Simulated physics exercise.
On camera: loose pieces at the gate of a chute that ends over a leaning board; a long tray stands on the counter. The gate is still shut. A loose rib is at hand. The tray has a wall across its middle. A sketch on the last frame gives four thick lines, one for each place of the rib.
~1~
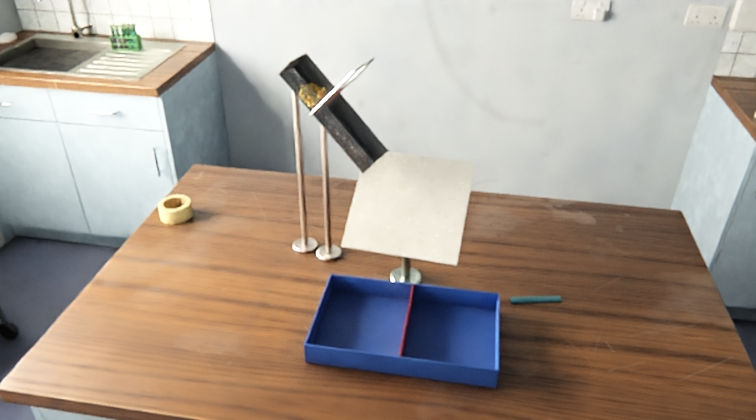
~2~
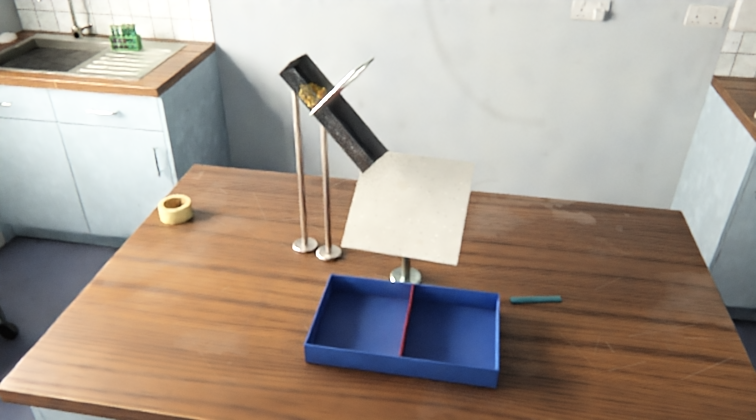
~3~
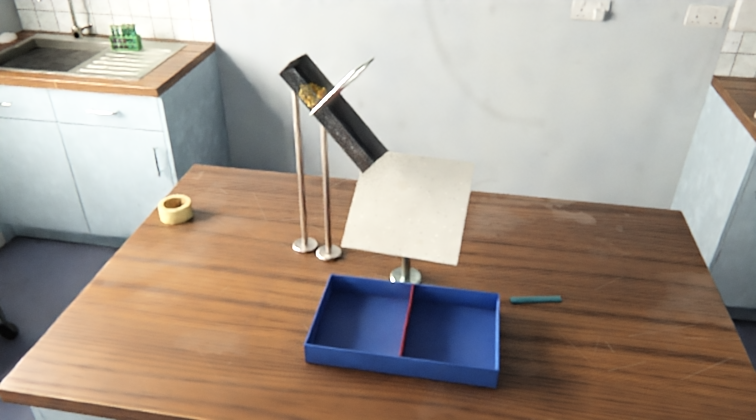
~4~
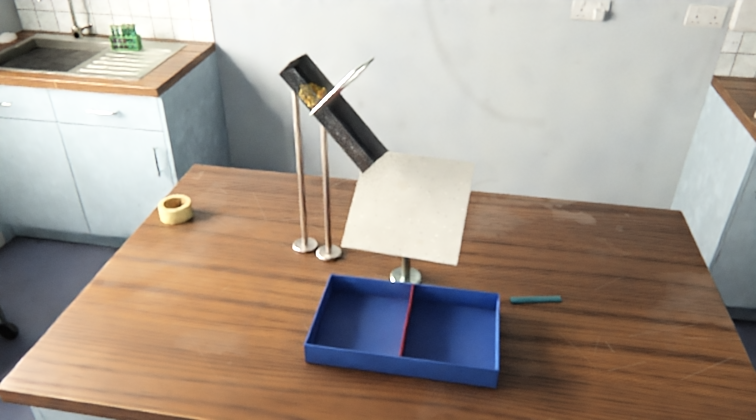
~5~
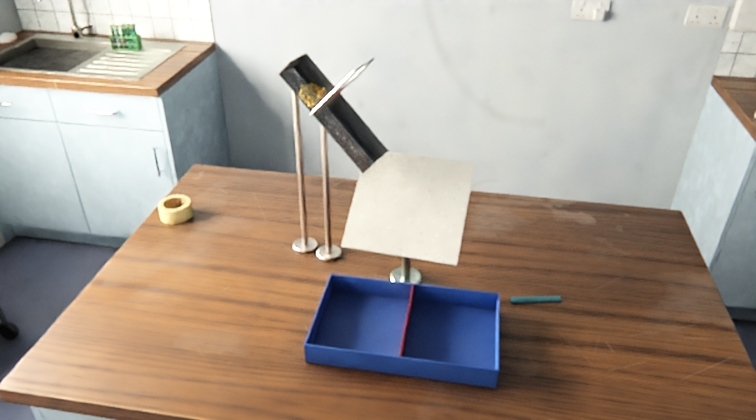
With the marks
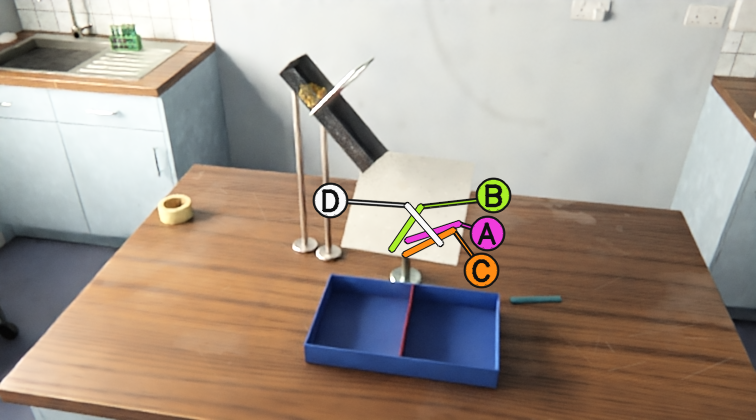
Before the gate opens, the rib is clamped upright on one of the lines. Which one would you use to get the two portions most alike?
D beats the others.
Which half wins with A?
The left half.
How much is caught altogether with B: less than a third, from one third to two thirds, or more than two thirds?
It is more than two thirds.
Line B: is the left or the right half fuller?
Left.
On the marked copy, line A from (458, 223) to (407, 240); line B from (420, 206) to (391, 249); line C from (453, 230) to (405, 254); line D from (407, 205) to (440, 243).
If A is chosen, of what is caught, the bulk in the left half, a small share in the right.
If B is chosen, of what is caught, all but a few in the left half, a small share in the right.
If C is chosen, of what is caught, all but a few in the left half, a small share in the right.
If D is chosen, of what is caught, close to half in the left half, close to half in the right.
